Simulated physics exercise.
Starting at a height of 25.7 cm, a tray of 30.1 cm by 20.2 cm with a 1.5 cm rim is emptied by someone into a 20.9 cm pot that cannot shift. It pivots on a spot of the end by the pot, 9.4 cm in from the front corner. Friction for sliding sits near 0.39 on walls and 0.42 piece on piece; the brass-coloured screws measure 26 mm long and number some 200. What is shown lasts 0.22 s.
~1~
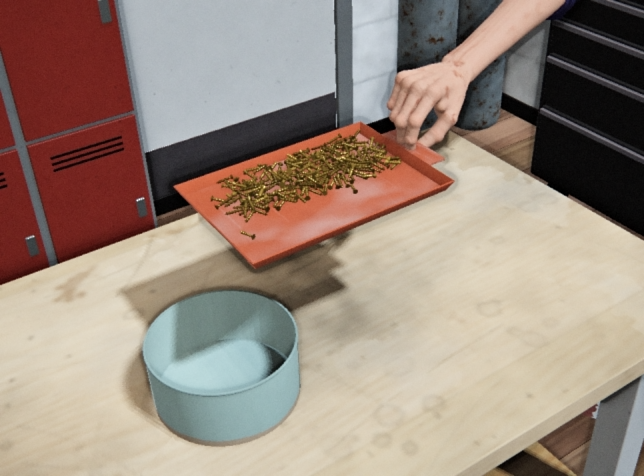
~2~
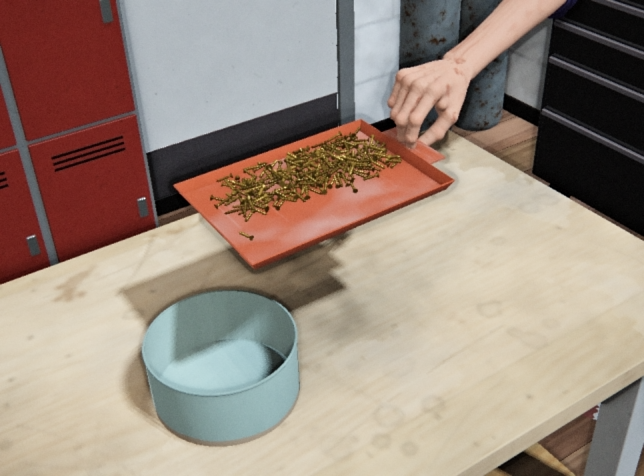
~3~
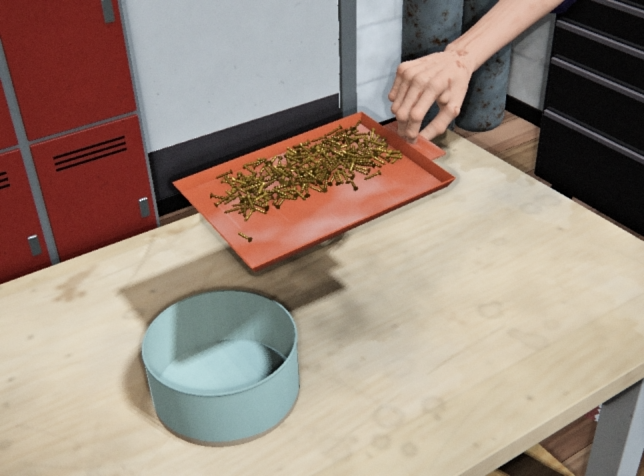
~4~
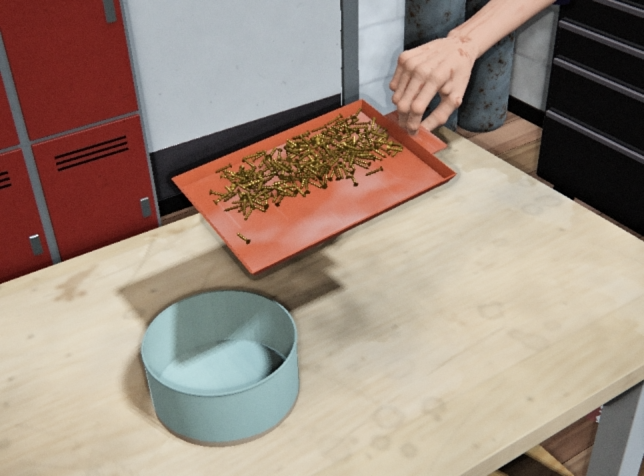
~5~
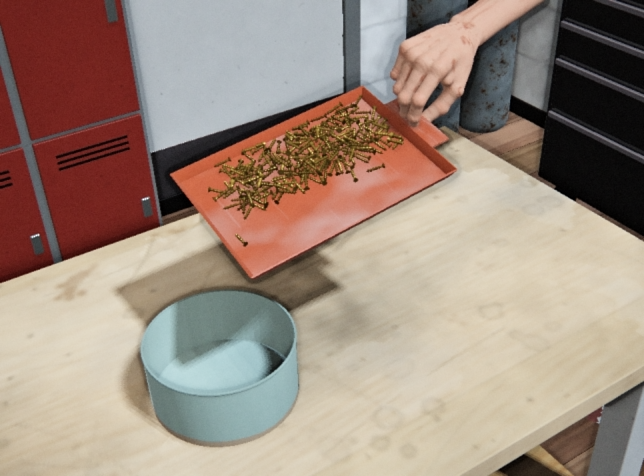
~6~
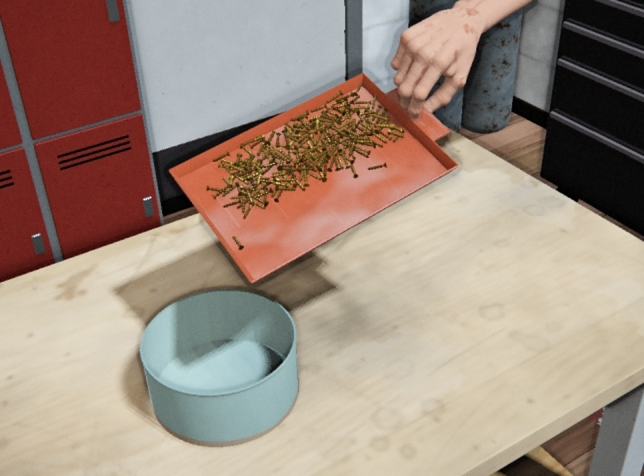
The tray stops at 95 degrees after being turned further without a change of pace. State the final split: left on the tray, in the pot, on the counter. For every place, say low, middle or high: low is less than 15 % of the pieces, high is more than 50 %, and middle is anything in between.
Here is the split: Tray: Low; pot: Middle; counter: High.
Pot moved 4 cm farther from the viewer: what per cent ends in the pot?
Close to 10 per cent, then.
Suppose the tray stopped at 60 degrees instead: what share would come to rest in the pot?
Estimate: Roughly 30 percent.
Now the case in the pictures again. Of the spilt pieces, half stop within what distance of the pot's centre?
About 18 cm from the centre.
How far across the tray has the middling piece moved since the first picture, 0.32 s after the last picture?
Displacement on the tray: About 10 cm.
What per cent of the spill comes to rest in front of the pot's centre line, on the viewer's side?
I'd put it at around 100 per cent.
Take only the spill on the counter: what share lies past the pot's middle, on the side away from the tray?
Near 60 in a hundred.
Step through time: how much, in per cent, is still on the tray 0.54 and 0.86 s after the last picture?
In order, near 5 and near 0.
Then, 0.32 s after the last picture, tilt 56 degrees; the tray holds 100 %, the pot 0 %.
Then, 0.54 s after the last picture, tilt 82 degrees; the tray holds 5 %, the pot 20 %.
Then, 0.86 s after the last picture, tilt 95 degrees; the tray holds 0 %, the pot 40 %.
In the end, tray 0 %, pot 40 %, counter 60 %.
